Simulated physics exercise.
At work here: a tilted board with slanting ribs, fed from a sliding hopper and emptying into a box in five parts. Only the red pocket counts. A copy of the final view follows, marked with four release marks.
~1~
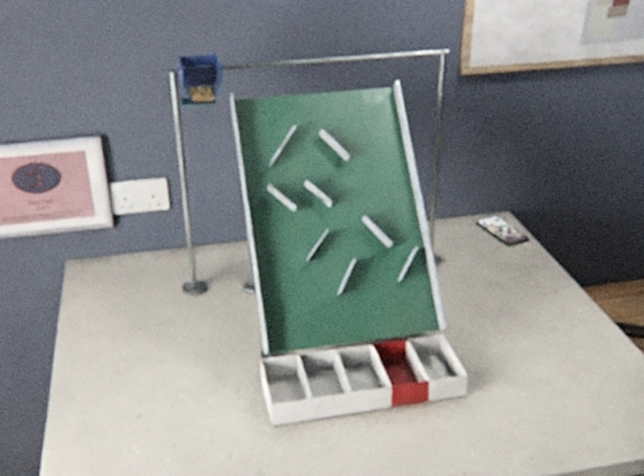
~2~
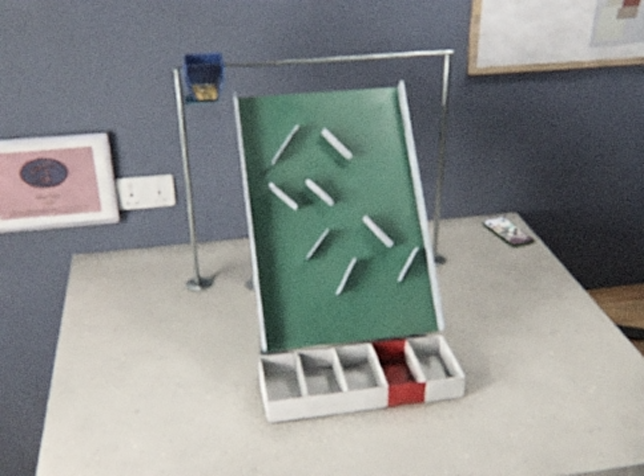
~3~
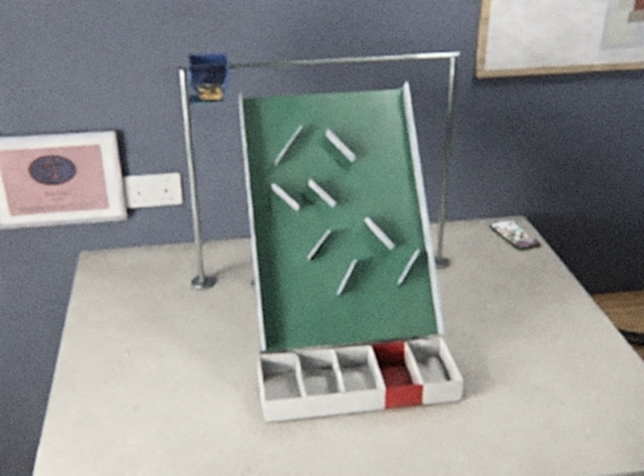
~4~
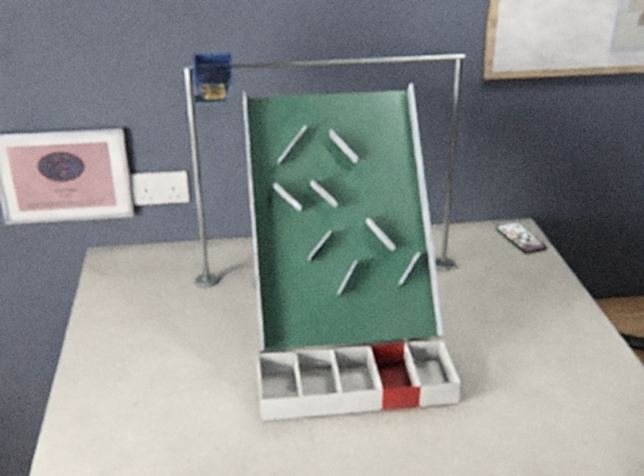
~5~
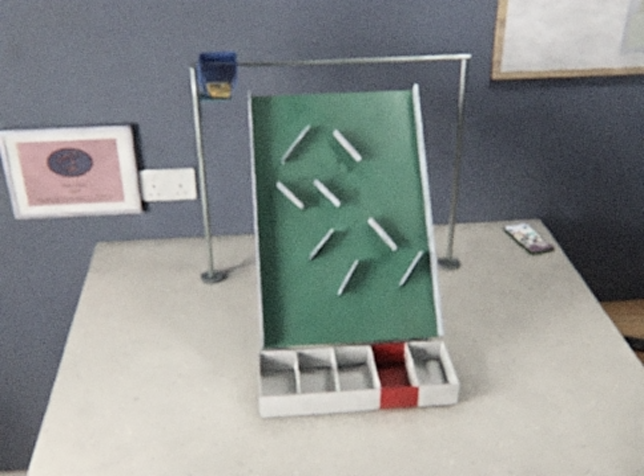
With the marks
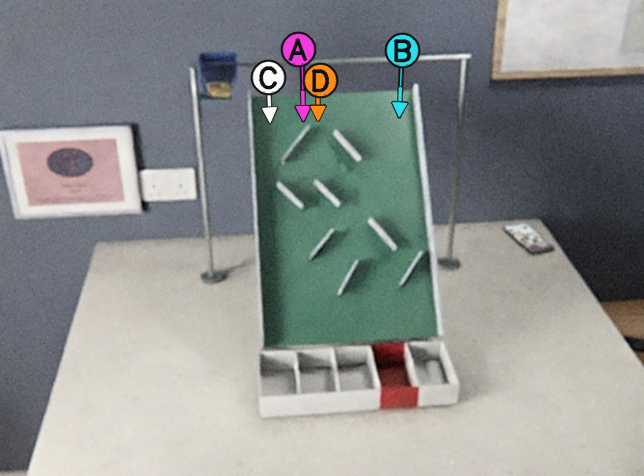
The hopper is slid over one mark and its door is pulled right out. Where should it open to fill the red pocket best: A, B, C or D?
The answer is mark D.
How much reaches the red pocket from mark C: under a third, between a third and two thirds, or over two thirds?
Mark C gives under a third.
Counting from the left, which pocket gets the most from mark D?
It is the fourth one.
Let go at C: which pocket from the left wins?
It is the first one.
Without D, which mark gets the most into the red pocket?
It is B.
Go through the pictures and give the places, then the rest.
In the first frame, hopper near (202, 93), puffed corn balls, door shut.
In the second frame, ribs (273, 161) to (298, 125), (324, 128) to (352, 156), (270, 183) to (297, 206).
In the third frame, ribs (310, 180) to (335, 203), (309, 257) to (329, 230), (367, 217) to (394, 246).
In the fourth frame, ribs (339, 294) to (356, 261), (401, 282) to (420, 252).
In the fifth frame, red pocket near (399, 396), number 4 of 5 from the left.
On the marked copy, mark A meets the board at (303, 115); mark B meets the board at (399, 111); mark C meets the board at (269, 117); mark D meets the board at (318, 115).
With A, a small share in the red pocket, the bulk in other pockets, a small share outside the box.
With B, close to a quarter in the red pocket, close to two thirds in other pockets.
With C, none at all in the red pocket, all but a few in other pockets, a small share outside the box.
With D, close to half in the red pocket, close to half in other pockets, only a few outside the box.
